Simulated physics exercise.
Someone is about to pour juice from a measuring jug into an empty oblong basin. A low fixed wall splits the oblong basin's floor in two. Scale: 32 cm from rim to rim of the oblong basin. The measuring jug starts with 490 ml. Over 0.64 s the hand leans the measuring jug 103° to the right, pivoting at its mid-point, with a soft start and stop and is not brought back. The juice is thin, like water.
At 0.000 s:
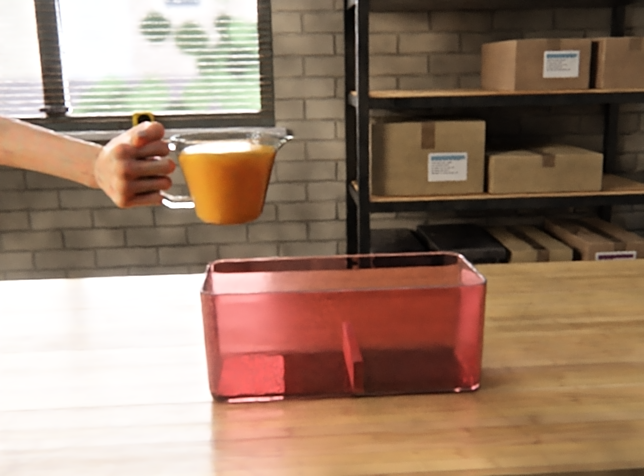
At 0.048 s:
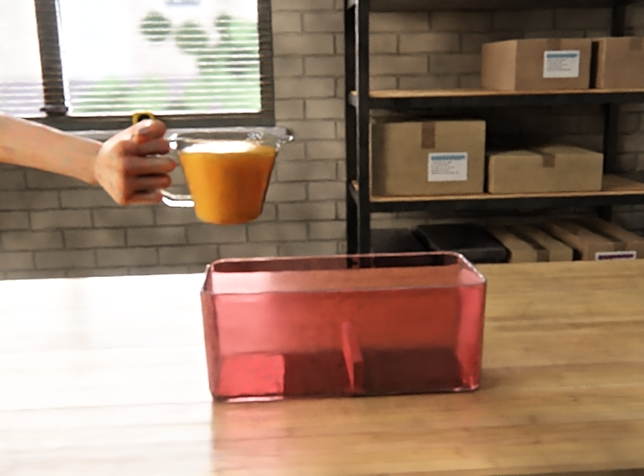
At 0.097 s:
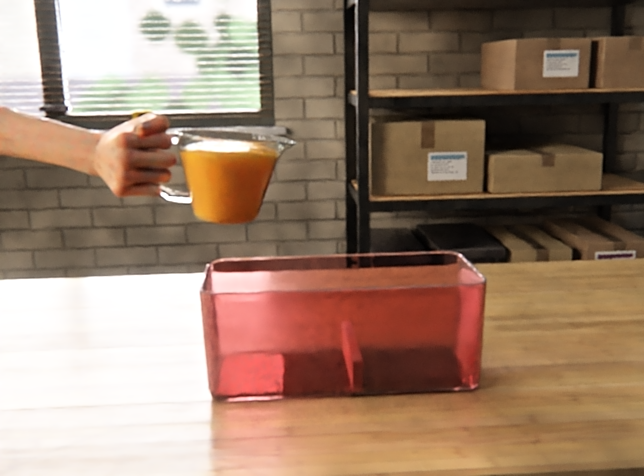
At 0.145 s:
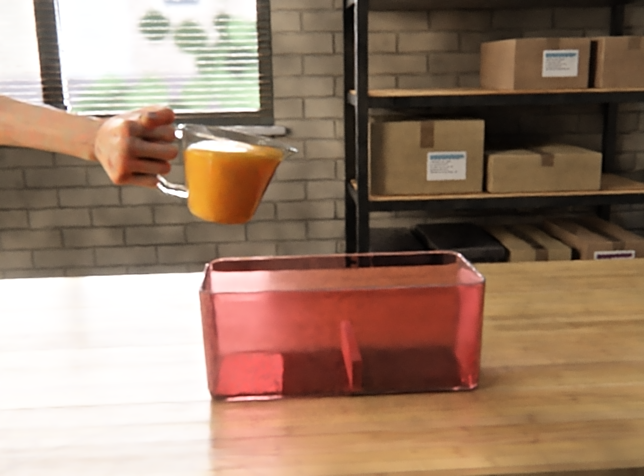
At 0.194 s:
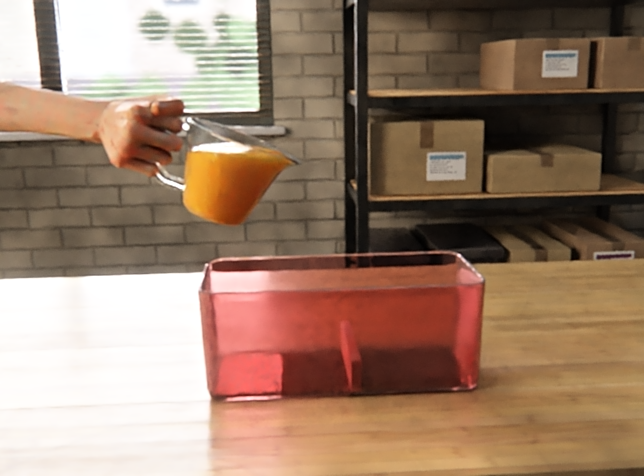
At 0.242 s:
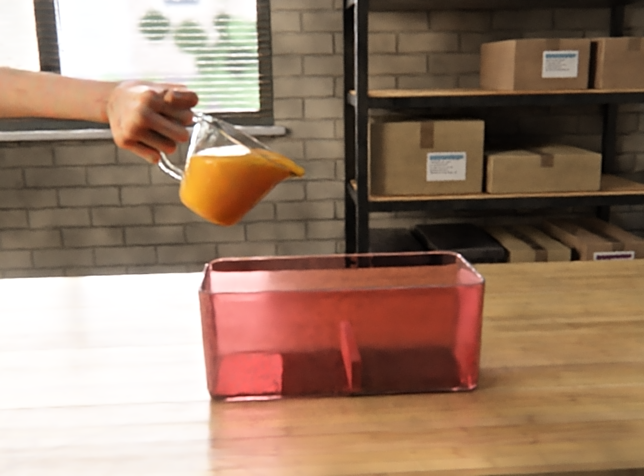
A hand holds a glass jug of orange juice above a red basin and tilts it rightward.
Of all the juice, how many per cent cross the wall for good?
About 24 per cent.
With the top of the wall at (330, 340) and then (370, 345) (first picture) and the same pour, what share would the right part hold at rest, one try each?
In turn about 55 and 10 per cent.
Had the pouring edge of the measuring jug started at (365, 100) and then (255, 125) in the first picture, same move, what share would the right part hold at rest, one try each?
First 85, then 10 per cent.
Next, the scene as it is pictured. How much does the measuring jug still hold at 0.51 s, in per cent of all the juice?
About 34 per cent.
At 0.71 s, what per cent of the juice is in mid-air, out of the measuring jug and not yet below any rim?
Near 4 in a hundred.
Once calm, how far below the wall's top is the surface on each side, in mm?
Some 22 mm on the left and 32 mm on the right.
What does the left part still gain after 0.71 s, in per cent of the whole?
Some 2 per cent.
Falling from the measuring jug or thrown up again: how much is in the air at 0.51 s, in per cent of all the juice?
Some 24 per cent.
Then, 0.51 s in, the tilt is 93° and 34 per cent is still to pour, 27 is left of the wall and 16 right of it.
Then, 0.71 s in, the tilt is 103° and 2 per cent is still to pour, 73 is left of the wall and 21 right of it.
Then, 0.92 s in, the tilt is 103° and 0 per cent is still to pour, 75 is left of the wall and 24 right of it.
Then, 1.14 s in, the tilt is 103° and 0 per cent is still to pour, 74 is left of the wall and 24 right of it.
Finally, 74 per cent lies left of the wall, 24 right of it and 1 outside.
